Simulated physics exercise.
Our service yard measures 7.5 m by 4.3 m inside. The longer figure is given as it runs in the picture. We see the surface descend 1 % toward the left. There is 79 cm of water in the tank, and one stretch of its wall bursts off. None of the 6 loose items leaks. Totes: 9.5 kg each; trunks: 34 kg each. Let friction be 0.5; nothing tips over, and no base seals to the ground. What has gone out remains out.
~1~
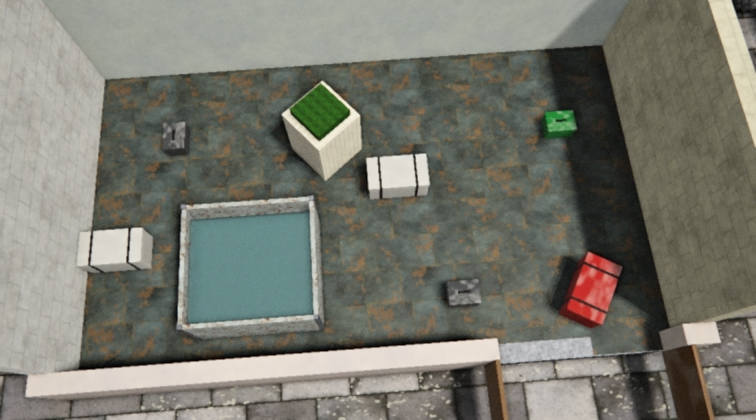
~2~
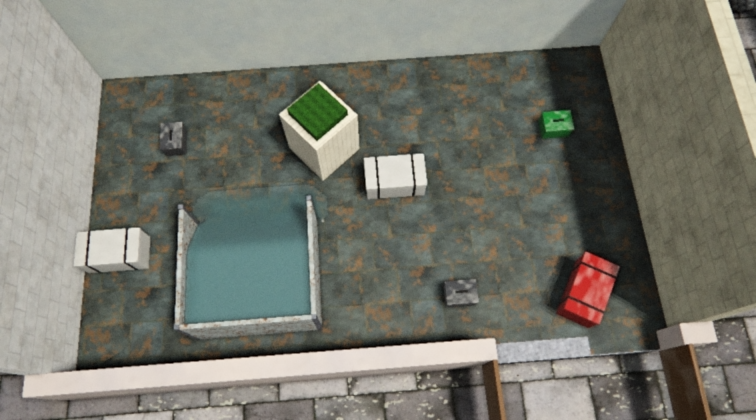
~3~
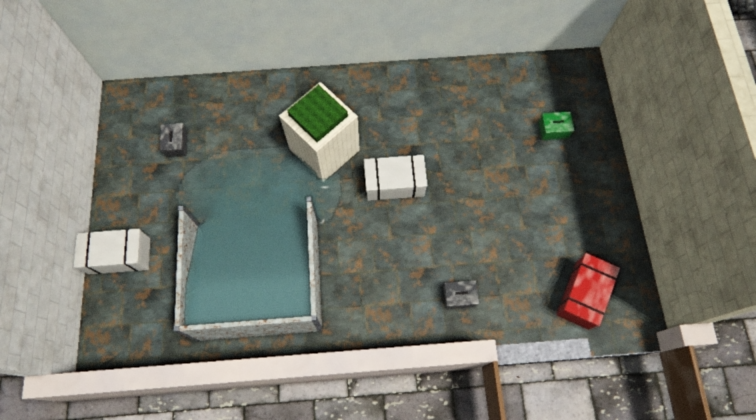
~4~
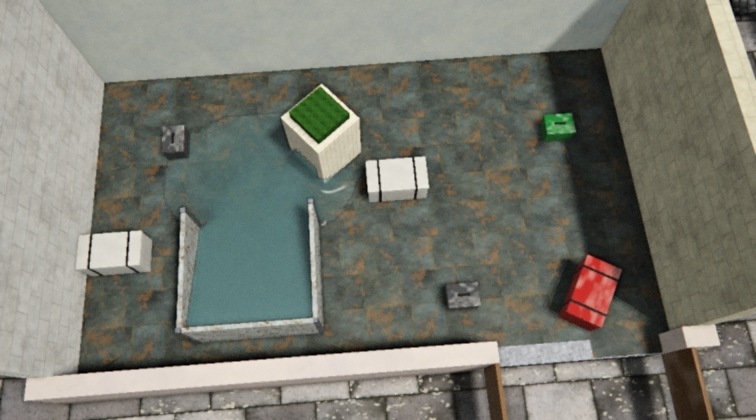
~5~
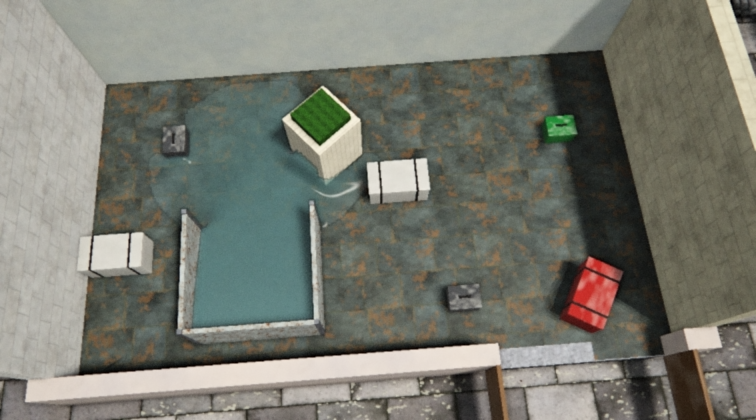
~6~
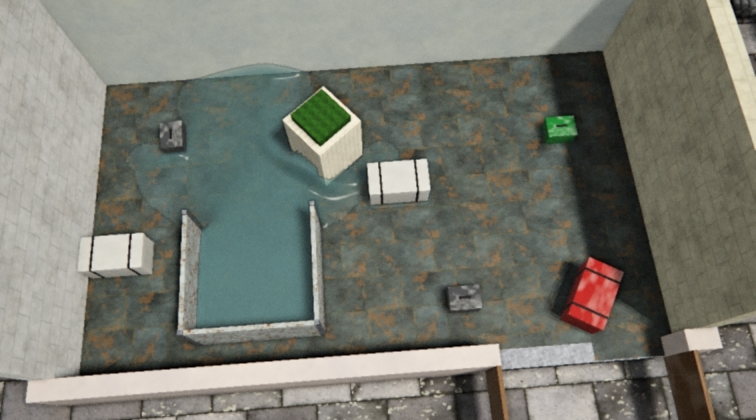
A tank's back wall bursts off and water spreads across the yard floor around the planter.
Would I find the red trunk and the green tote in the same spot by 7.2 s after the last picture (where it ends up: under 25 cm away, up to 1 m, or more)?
As I see it, the red trunk remains where it was, the green tote remains where it was.
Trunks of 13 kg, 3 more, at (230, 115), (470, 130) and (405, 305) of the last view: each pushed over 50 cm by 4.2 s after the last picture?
Lab note - in order: Above threshold / above threshold / below threshold.
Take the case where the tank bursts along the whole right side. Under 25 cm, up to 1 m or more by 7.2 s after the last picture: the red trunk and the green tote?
Red trunk: Washed well away; green tote: Washed well away.
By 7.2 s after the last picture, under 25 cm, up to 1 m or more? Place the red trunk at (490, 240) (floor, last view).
Put there, it remains roughly in place.
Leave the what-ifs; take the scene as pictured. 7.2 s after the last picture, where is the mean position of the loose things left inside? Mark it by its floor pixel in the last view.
Centre of the remaining things: Roughly (390, 249).
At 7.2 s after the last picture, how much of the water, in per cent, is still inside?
98 %.
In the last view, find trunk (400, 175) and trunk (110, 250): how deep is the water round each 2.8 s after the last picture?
Depths: Near 2 cm, then near 11 cm.
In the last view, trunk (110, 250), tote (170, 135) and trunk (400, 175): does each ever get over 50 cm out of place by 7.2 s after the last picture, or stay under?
Beyond the limit, then beyond the limit, then within the limit.
Then, 0.9 s after the last picture the red trunk is near (597, 293), 0.0 m from its start, aground; the green tote is near (562, 126), 0.0 m from its start, aground; 0 of 6 are out; 1 afloat.
Then, 2.8 s after the last picture the red trunk is near (597, 293), 0.0 m from its start, aground; the green tote is near (562, 126), 0.0 m from its start, aground; 0 of 6 are out; 1 afloat.
Then, 4.8 s after the last picture the red trunk is near (597, 293), 0.0 m from its start, aground; the green tote is near (562, 126), 0.0 m from its start, aground; 0 of 6 are out; 2 afloat.
Then, 7.2 s after the last picture the red trunk is near (597, 293), 0.0 m from its start, aground; the green tote is near (562, 126), 0.0 m from its start, aground; 0 of 6 are out; 2 afloat.
